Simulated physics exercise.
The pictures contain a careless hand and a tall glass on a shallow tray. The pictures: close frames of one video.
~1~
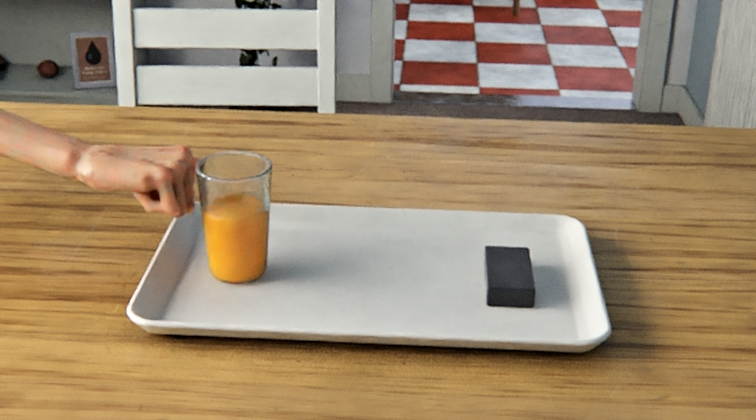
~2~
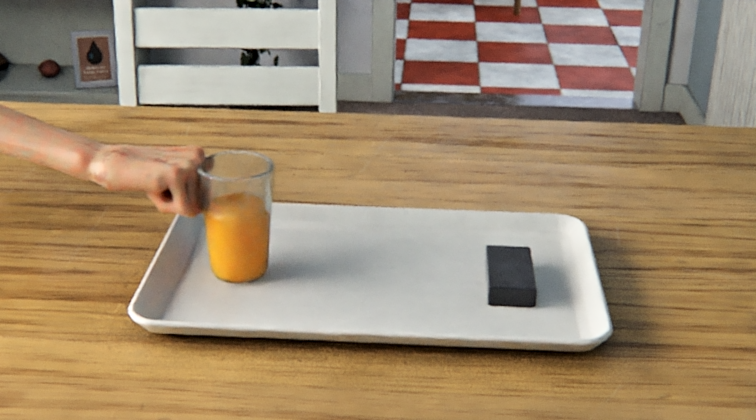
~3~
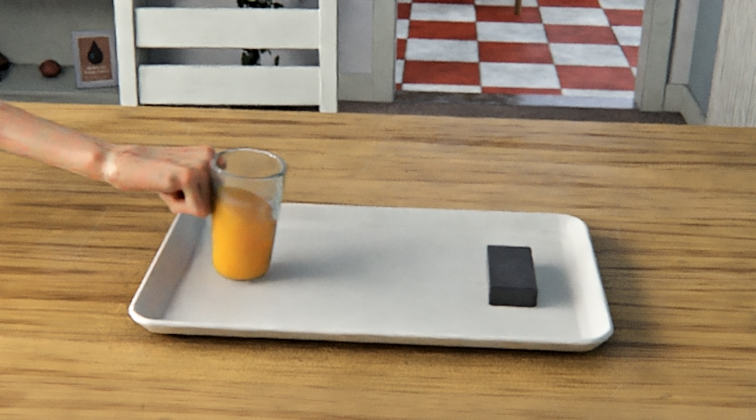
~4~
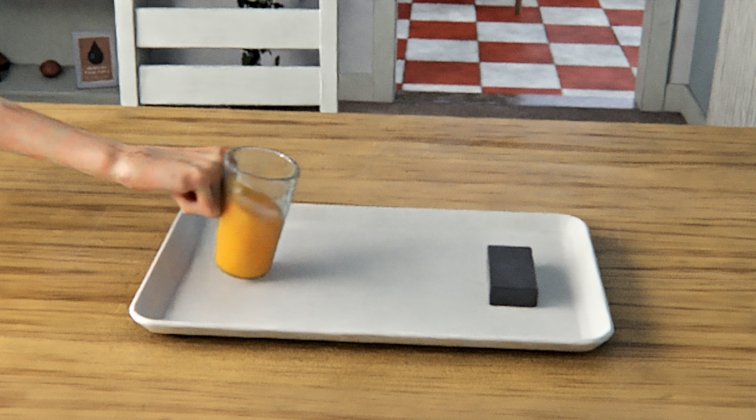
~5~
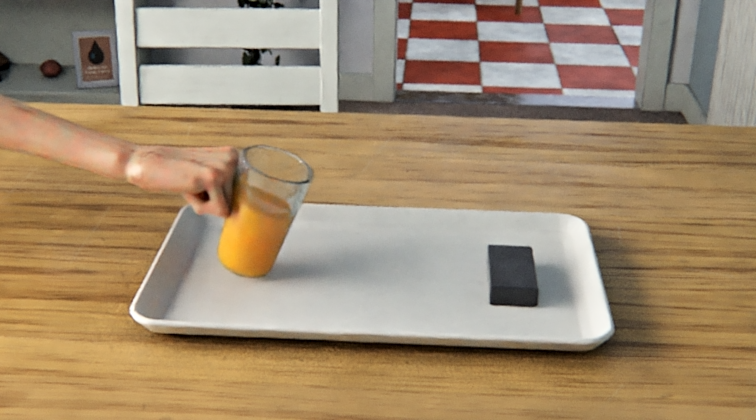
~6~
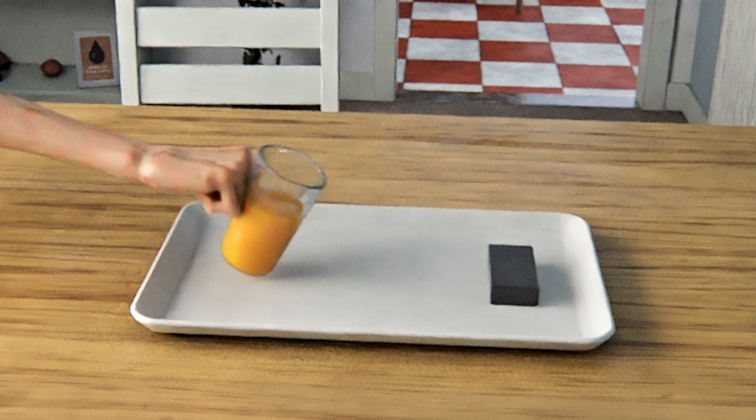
On a wooden table in a room with a white chair and a red-and-white checkered floor behind, a hand touches a tall glass of orange liquid standing upright on a white tray, left of a dark block. The hand pushes rightward against its upper side, and the glass leans steadily further right.
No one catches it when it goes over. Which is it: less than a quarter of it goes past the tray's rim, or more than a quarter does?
Less than a quarter goes past the rim.
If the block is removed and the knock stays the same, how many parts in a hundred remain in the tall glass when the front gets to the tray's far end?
Around 55 percent.
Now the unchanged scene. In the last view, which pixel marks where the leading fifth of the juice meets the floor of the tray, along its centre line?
I'd point to somewhere close to pixel (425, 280).
A moment on, the tall glass is falling and 100 per cent is in the glass, 0 on the tray and 0 above or beyond its rim.
Next, the tall glass lies on its side and 67 per cent is in the glass, 16 on the tray and 17 above or beyond its rim.
Then the tall glass lies on its side and 36 per cent is in the glass, 52 on the tray and 11 above or beyond its rim.
Later the tall glass lies on its side and 19 per cent is in the glass, 77 on the tray and 4 above or beyond its rim.
Finally, 96 per cent is held by tray and glass, 4 is off the tray.
